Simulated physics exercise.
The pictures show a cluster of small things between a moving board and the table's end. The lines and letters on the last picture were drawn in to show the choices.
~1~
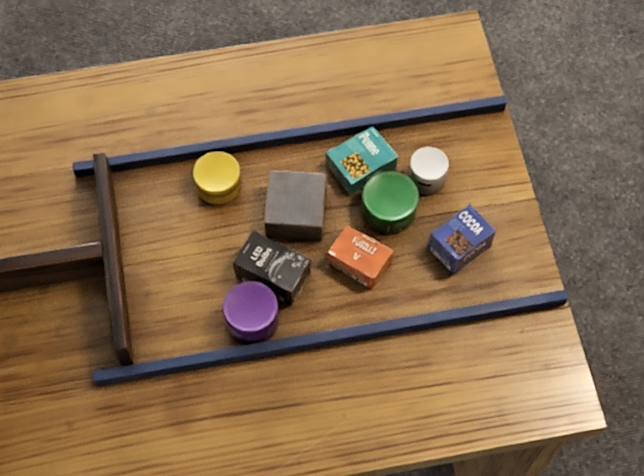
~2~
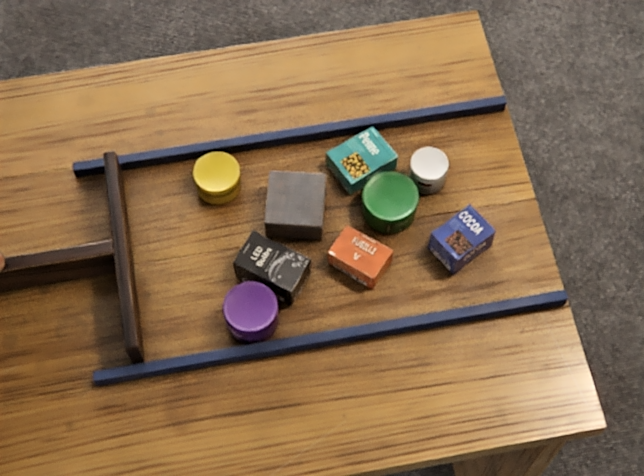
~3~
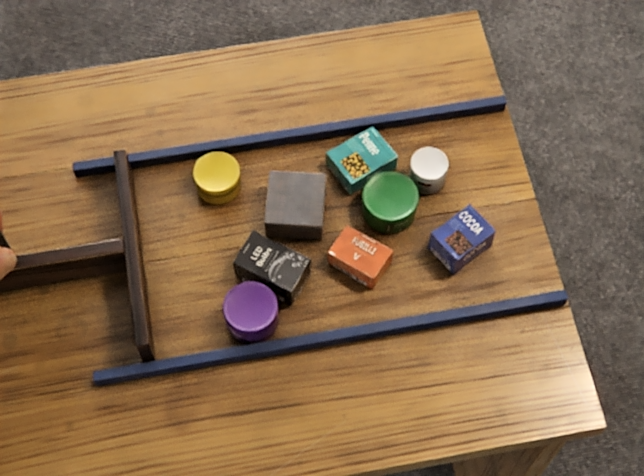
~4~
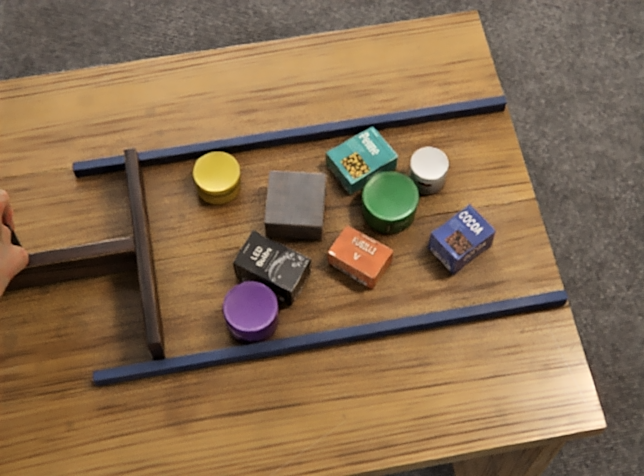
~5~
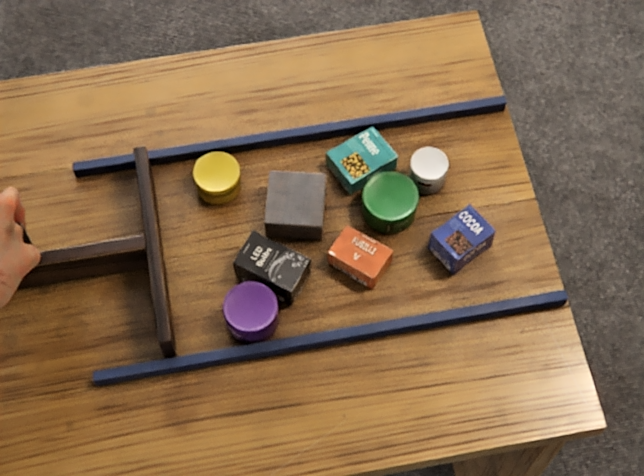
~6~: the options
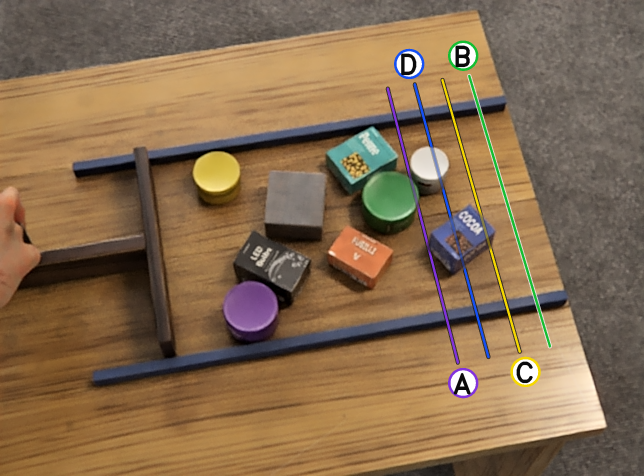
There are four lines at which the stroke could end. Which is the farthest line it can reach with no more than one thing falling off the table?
No second one falls up to A.
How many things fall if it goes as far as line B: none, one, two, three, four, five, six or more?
Six or more.
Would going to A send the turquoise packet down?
No.
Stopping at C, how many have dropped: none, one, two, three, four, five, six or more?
In all, five.
On the marked copy, A at (421, 217); B at (507, 203); C at (479, 207); D at (449, 212).
Taking A. A third of the way, board (249, 224); purple jar (297, 308); yellow tub (269, 169).
Two thirds of the way, board (345, 208); white tub (463, 148); blue packet (481, 241).
When it is over, board (418, 196); white tub over the edge; green tub (521, 173); one fallen.
As for the rest, B drops seven; C drops five; D drops three.
